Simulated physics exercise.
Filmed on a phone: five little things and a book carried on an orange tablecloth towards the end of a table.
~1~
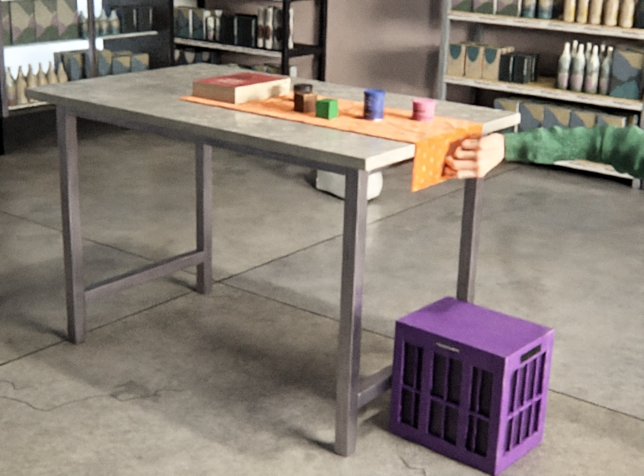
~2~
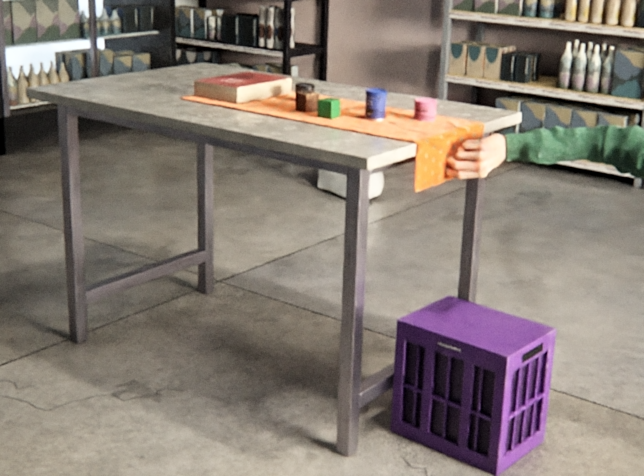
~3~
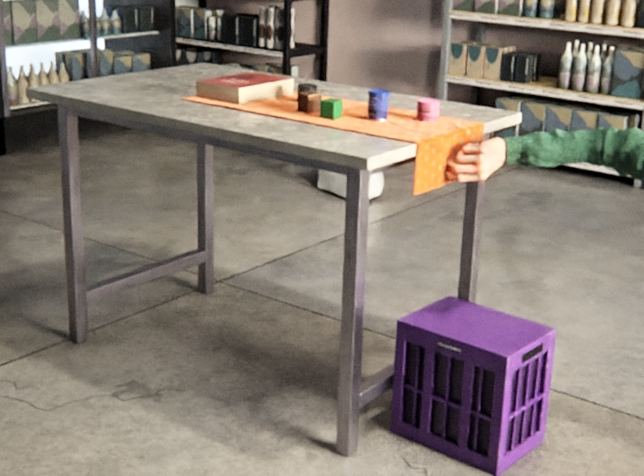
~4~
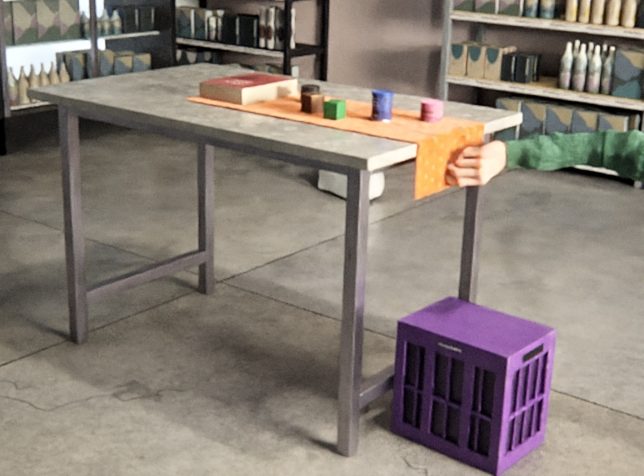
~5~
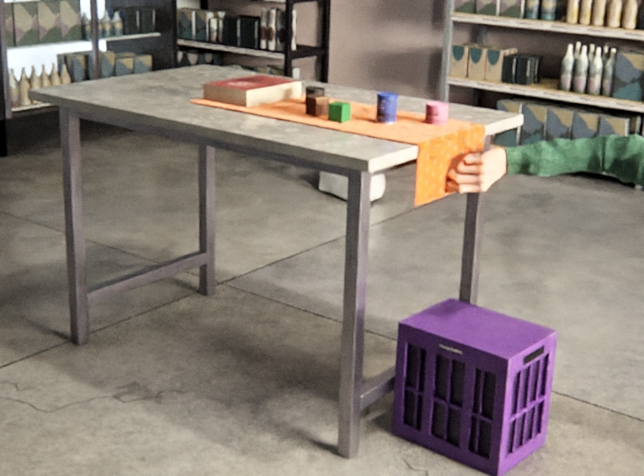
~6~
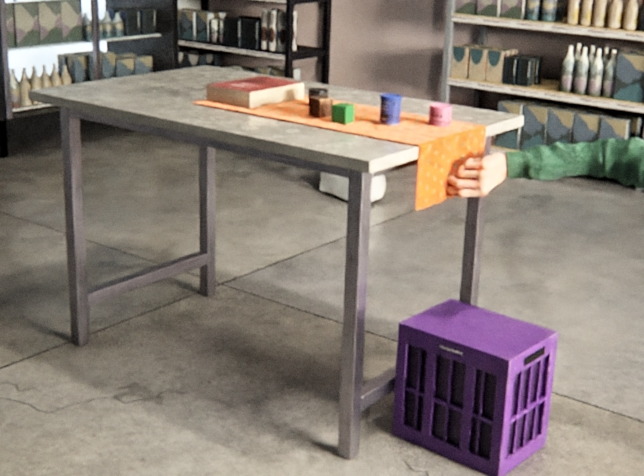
A hand in a green sleeve slowly pulled an orange cloth a little way down over the right end of a table, and the book, small pots and cubes on it shifted slightly right.
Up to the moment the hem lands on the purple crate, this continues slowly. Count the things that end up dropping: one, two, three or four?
The number that drops is three.
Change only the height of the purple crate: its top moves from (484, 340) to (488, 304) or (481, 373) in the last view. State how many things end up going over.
It comes to 2 and 4 over the edge.
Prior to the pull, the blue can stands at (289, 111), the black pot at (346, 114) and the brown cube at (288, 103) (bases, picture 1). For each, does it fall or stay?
The blue can does not fall, the black pot tumbles off, the brown cube survives.
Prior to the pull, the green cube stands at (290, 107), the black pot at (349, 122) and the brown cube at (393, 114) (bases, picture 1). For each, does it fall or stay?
As for the green cube, it stays aboard; the black pot goes off; the brown cube goes off.
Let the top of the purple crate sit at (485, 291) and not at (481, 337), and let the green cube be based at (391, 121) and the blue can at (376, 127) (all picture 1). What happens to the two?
Green cube is gone, blue can is gone.
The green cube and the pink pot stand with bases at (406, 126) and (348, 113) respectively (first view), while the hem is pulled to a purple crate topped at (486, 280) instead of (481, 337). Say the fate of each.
The green cube is lost; the pink pot stays put.
Soon after, hem near (449, 231); all still up.
After that, hem near (447, 280); pink pot and blue can gone.
And then, hem on the crate; pink pot, blue can and green cube gone.
In the end, hem on the crate; pink pot, blue can and green cube gone. It carries off three.
